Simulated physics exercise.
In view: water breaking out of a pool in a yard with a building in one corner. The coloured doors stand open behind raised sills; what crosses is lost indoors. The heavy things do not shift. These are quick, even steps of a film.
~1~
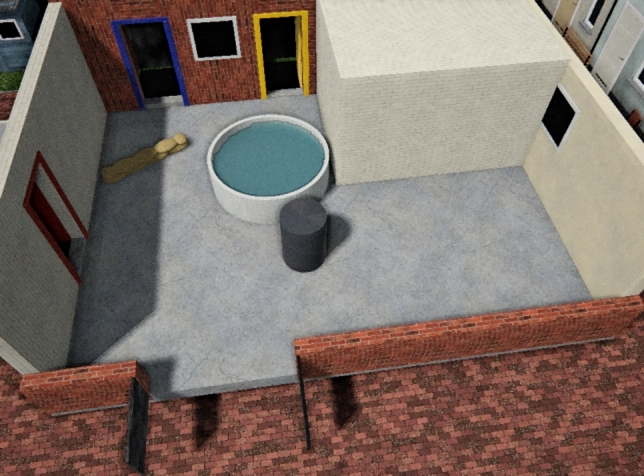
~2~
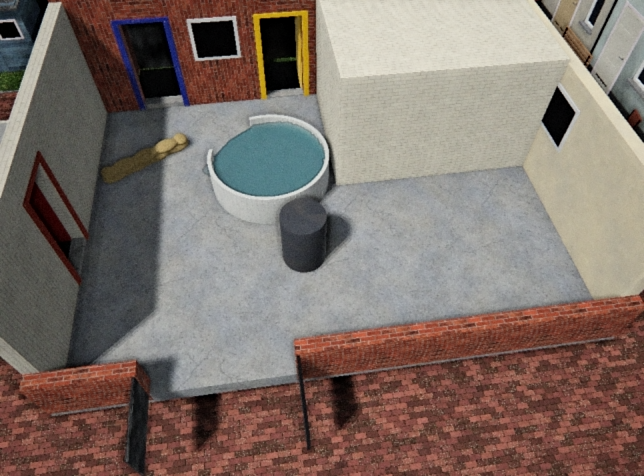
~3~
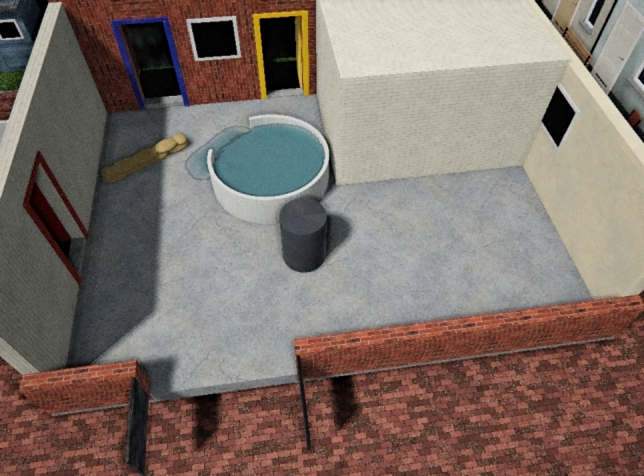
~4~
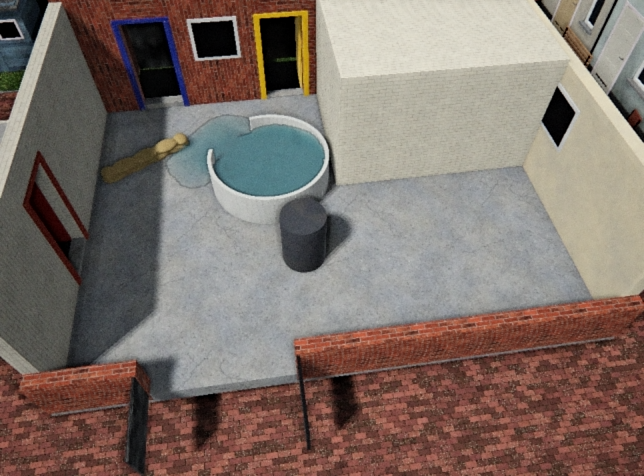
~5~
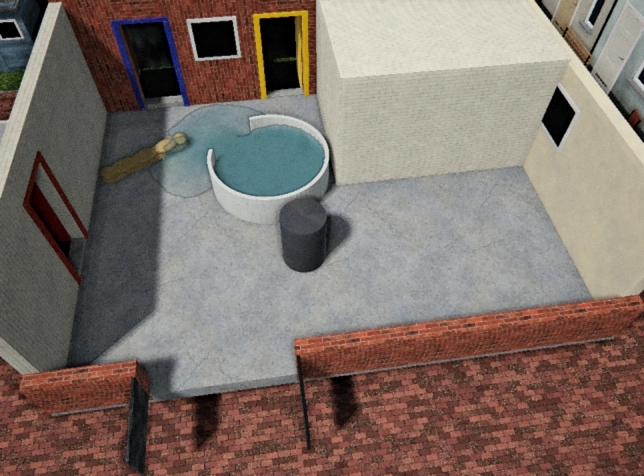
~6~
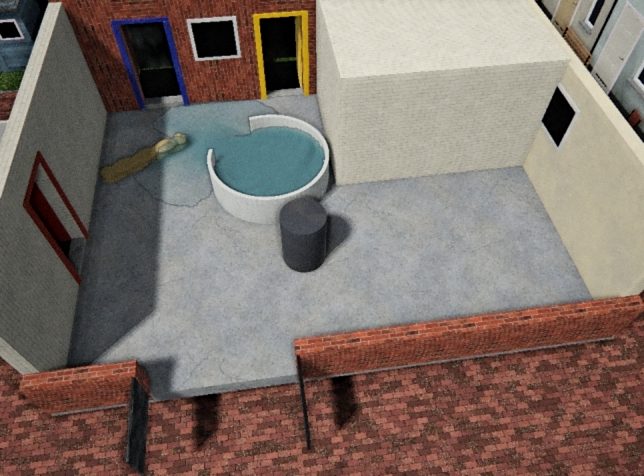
Water sits in a round white pool in a grey paved yard, seen from high above by a still camera. Blue and yellow doorways stand in the brick back wall, with a pale block at right, a dark cylinder before the pool, and a tan figure-like shape lying at left. A gap opens in the pool's far left side, and water pours out, spreading in a widening sheet across the paving and around the tan shape.
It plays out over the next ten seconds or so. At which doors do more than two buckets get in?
In the end: The blue door takes more than that; the red door stays under that; the yellow door takes more than that.
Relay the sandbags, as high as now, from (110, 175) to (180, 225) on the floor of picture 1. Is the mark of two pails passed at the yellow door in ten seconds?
My reading: The yellow one goes over.
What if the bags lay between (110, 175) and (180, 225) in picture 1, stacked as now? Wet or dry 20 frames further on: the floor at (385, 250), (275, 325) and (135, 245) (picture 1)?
In turn: Not flooded, clear, under water.
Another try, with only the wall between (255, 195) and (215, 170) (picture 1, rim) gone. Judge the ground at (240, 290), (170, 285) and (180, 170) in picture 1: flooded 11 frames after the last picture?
In that order: Wet, wet, not flooded.
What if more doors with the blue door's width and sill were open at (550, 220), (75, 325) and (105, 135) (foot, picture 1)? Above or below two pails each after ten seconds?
In turn: Is under, is under, lets more in.
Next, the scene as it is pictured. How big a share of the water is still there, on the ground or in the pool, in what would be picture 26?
I make it 94 per cent.
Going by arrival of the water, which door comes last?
I say the one in red.
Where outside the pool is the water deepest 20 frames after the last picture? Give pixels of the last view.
Roughly at (107, 174).
A moment on, water covers 15 % of the floor; the blue door over two buckets in, the red door not reached, the yellow door wet at the sill, nothing in.
Next, water covers 25 % of the floor; the blue door far over two buckets in, the red door wet at the sill, nothing in, the yellow door wet at the sill, nothing in.
Then, water covers 35 % of the floor; the blue door far over two buckets in, the red door under two buckets in, the yellow door wet at the sill, nothing in.
Later, water covers 50 % of the floor; the blue door far over two buckets in, the red door under two buckets in, the yellow door under two buckets in.
In the end, water covers 65 % of the floor; the blue door far over two buckets in, the red door under two buckets in, the yellow door far over two buckets in.
